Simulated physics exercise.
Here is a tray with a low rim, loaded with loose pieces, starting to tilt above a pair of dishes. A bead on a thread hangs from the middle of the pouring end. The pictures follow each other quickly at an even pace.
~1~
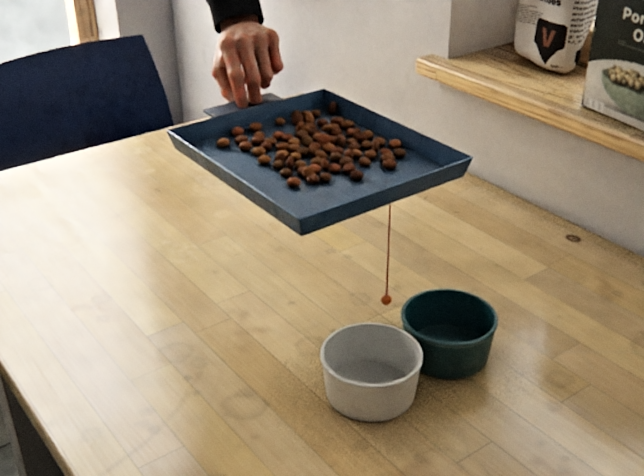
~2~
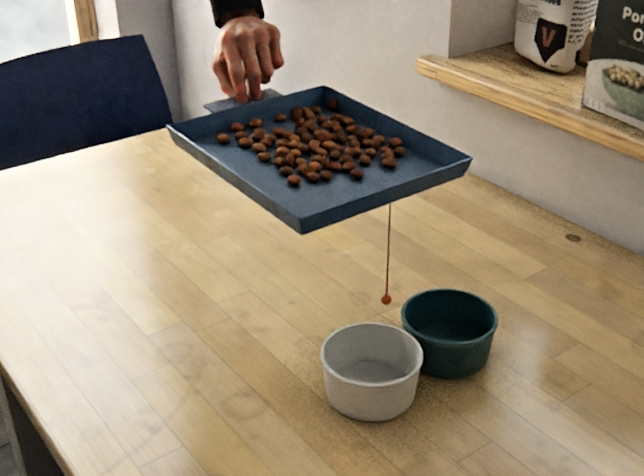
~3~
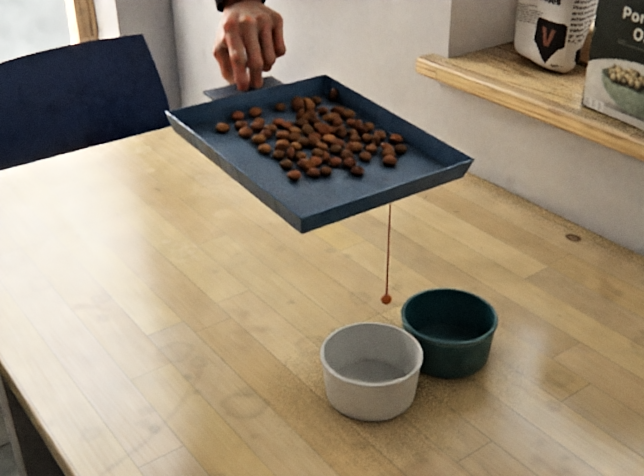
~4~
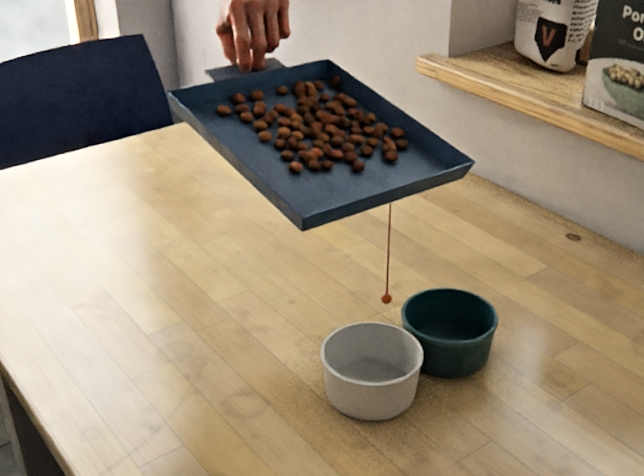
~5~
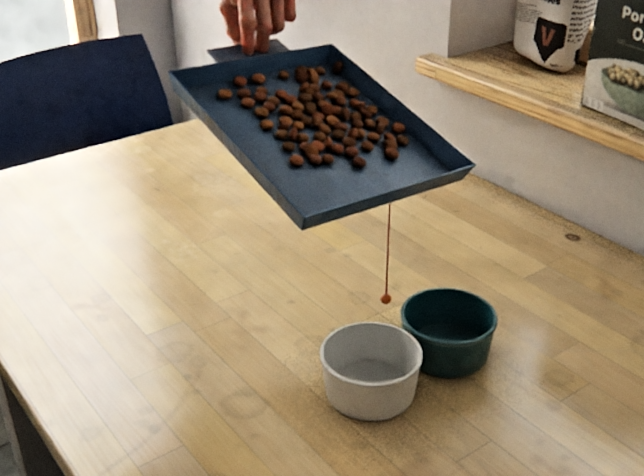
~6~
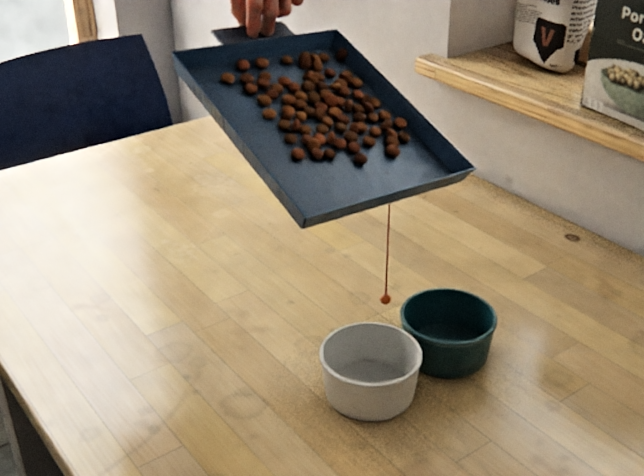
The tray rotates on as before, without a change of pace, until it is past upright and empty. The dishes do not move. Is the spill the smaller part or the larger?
Together they catch the larger part.
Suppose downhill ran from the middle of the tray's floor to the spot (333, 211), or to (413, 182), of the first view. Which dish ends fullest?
First the dish on the left, then the right one.
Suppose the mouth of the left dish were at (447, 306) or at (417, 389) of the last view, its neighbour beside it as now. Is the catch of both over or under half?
At the first place more than half, at the second below a half.
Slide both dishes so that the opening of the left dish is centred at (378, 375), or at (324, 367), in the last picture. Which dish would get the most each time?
In turn: The right one; the right dish.
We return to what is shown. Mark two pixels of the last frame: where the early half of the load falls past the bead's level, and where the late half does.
Around (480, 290) and then (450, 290).
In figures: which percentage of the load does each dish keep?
Left dish: 10 %, right dish: 50 %.
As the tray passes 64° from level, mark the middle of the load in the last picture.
Around (428, 174).
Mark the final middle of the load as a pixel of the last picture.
Roughly at (455, 345).
Shortly afterwards, tray tipped steeply; all but a few on the tray; a little in the air.
Next, tray tipped past a quarter turn; near a quarter on the tray; a little in the left dish; near a quarter in the right dish; near a quarter outside both; near a quarter in the air.
Some moments later, tray tipped past a quarter turn; a little in the left dish; near half in the right dish; near a third outside both.
In the end, tray tipped past a quarter turn; a little in the left dish; near half in the right dish; near a third outside both.
